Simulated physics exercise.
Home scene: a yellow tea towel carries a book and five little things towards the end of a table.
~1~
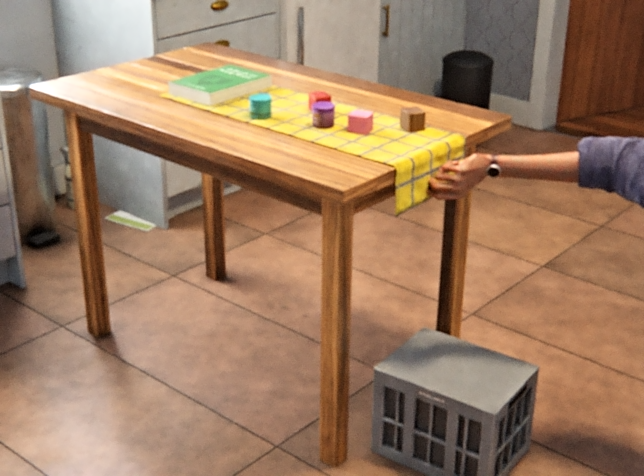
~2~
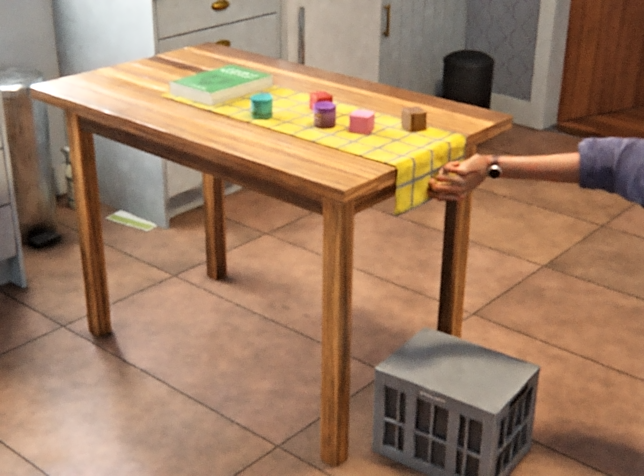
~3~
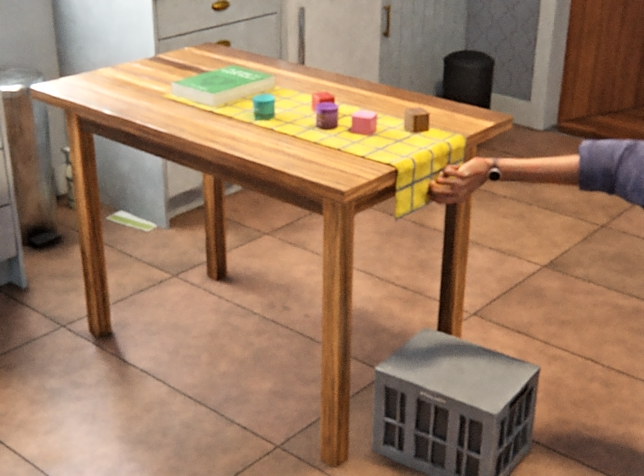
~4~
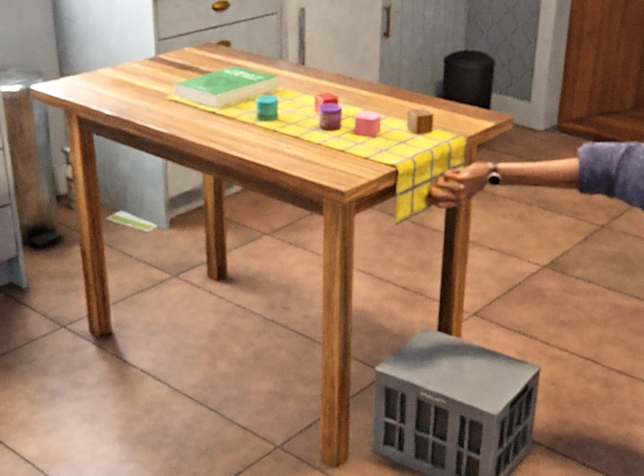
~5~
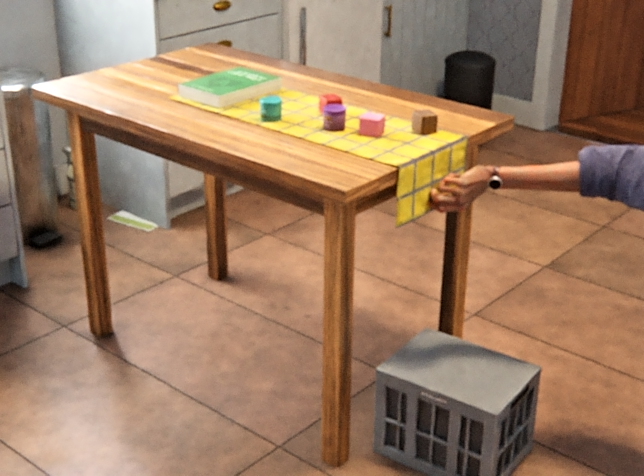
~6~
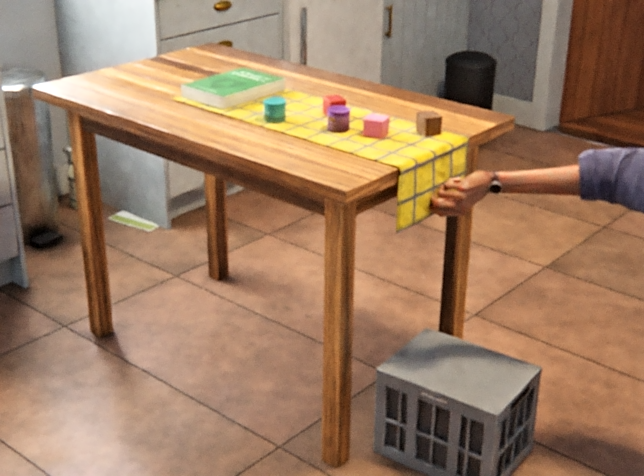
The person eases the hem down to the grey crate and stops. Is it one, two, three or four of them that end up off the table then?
The total lost is four.
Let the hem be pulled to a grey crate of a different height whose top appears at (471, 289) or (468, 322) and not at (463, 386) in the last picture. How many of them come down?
Then 1 and 2.
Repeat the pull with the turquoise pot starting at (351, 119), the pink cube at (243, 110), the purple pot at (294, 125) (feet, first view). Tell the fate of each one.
As for the turquoise pot, it goes off; the pink cube stays aboard; the purple pot goes off.
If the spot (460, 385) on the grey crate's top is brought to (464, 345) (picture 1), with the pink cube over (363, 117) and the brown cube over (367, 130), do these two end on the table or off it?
The pink cube is lost; the brown cube is lost.
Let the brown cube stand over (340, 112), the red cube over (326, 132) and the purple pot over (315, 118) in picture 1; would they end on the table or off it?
As for the brown cube, it tips off; the red cube tips off; the purple pot tips off.
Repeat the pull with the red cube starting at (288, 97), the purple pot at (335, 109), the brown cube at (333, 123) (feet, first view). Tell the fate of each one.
Note - red cube retained, purple pot lost, brown cube lost.
A little later, hem near (429, 309); brown cube and pink cube gone.
Next, hem on the crate; brown cube, pink cube, purple pot and red cube gone.
When it is over, hem on the crate; brown cube, pink cube, purple pot and red cube gone. It carries off four.
